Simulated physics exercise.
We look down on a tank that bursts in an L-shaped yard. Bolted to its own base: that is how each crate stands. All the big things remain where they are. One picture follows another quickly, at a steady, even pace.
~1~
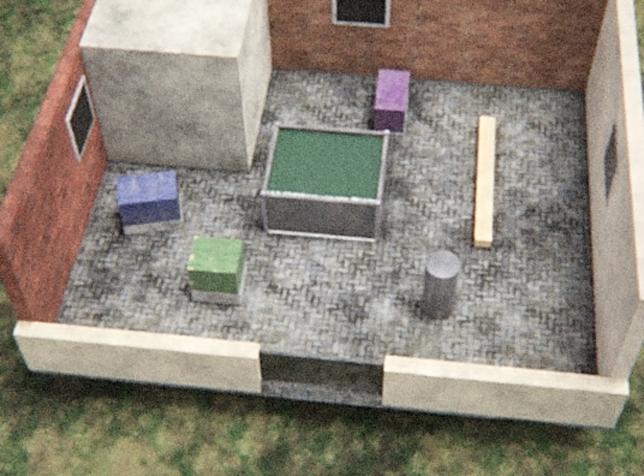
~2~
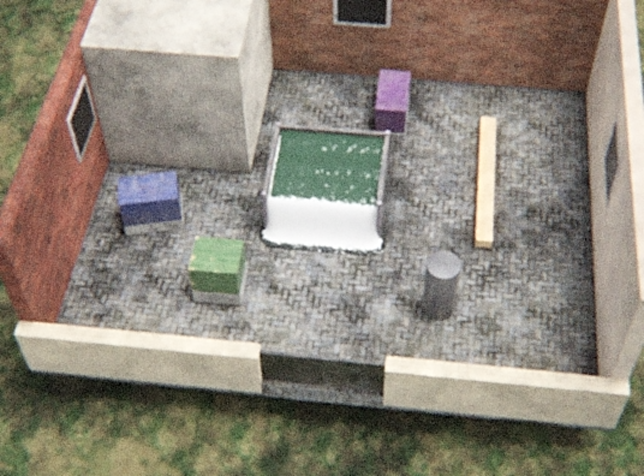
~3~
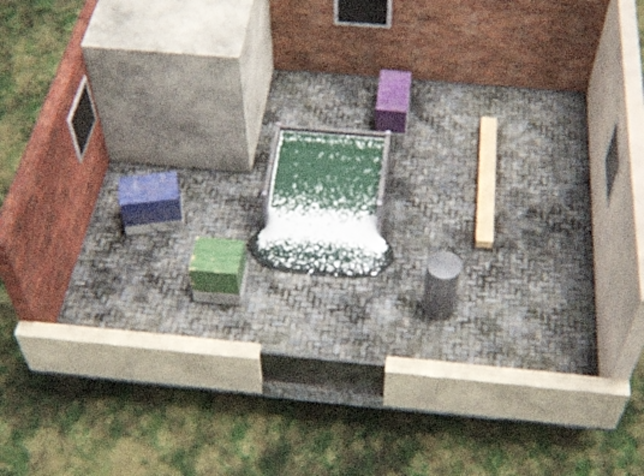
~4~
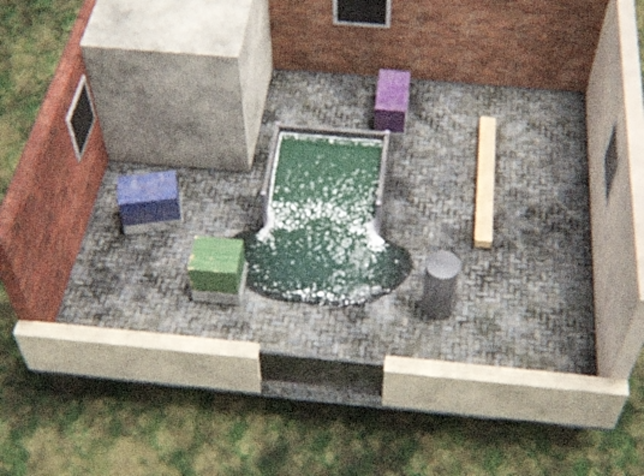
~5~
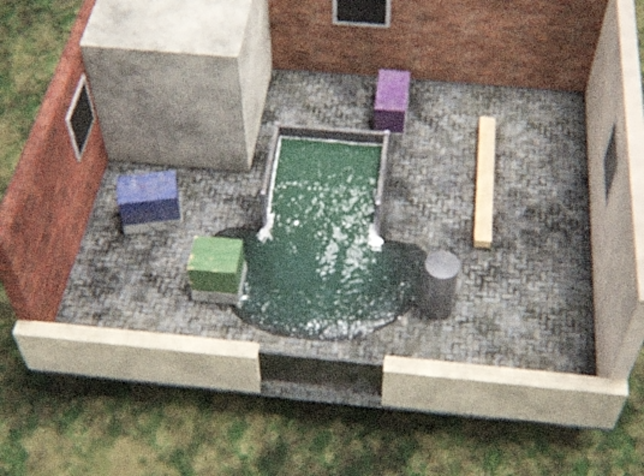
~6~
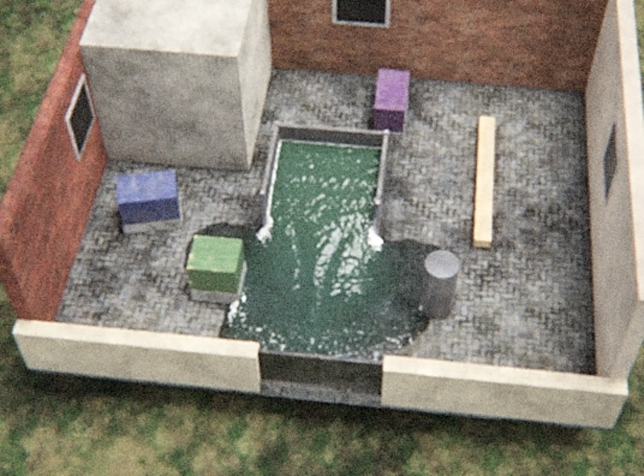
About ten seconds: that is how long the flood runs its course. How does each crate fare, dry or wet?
Outcome: The purple crate will meet the water. The green crate will avoid the water. The blue crate will avoid the water.
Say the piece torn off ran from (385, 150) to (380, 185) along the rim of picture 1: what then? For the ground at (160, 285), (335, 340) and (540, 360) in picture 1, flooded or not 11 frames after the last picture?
Untouched, untouched, soaked.
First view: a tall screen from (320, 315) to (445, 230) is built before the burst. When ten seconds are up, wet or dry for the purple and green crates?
Here is what I get: The purple one gets reached, while the green one gets reached.
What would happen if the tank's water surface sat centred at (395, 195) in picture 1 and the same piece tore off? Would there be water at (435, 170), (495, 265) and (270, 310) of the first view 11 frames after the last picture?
As listed: Not flooded, awash, flooded.
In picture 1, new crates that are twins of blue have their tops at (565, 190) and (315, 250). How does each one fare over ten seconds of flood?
In the listed order, the first crate remains untouched while the second gets reached.
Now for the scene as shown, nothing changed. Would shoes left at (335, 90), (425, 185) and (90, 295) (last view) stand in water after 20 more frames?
Point one left clear, point two left clear, point three sodden.
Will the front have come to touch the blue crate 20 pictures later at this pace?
Note - blue: Wet underfoot.
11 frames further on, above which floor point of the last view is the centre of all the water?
My reading is close to (312, 303).
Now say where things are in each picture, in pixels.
In the first frame, still water in the open tank at (326, 166).
In the second frame, water pours out at (322, 223) and has run to (381, 242).
In the third frame, water pours out at (323, 224) and has run to (387, 261).
In the fourth frame, the front is at (395, 283), out from the gap at (322, 225).
In the fifth frame, water pours out at (321, 225) and has run to (260, 325).
In the sixth frame, water pours out at (321, 225) and has run to a hidden place.
A moment on, water covers 25 % of the floor; the purple crate not reached, the green crate water round its plinth, the blue crate water round its plinth.
Next, water covers 40 % of the floor; the purple crate not reached, the green crate water round its plinth, the blue crate water round its plinth.
Then, water covers 50 % of the floor; the purple crate not reached, the green crate water round its plinth, the blue crate water round its plinth.
Later, water covers 80 % of the floor; the purple crate not reached, the green crate water round its plinth, the blue crate water round its plinth.
In the end, water covers 95 % of the floor; the purple crate was topped, the green crate stayed above the water, the blue crate stayed above the water.
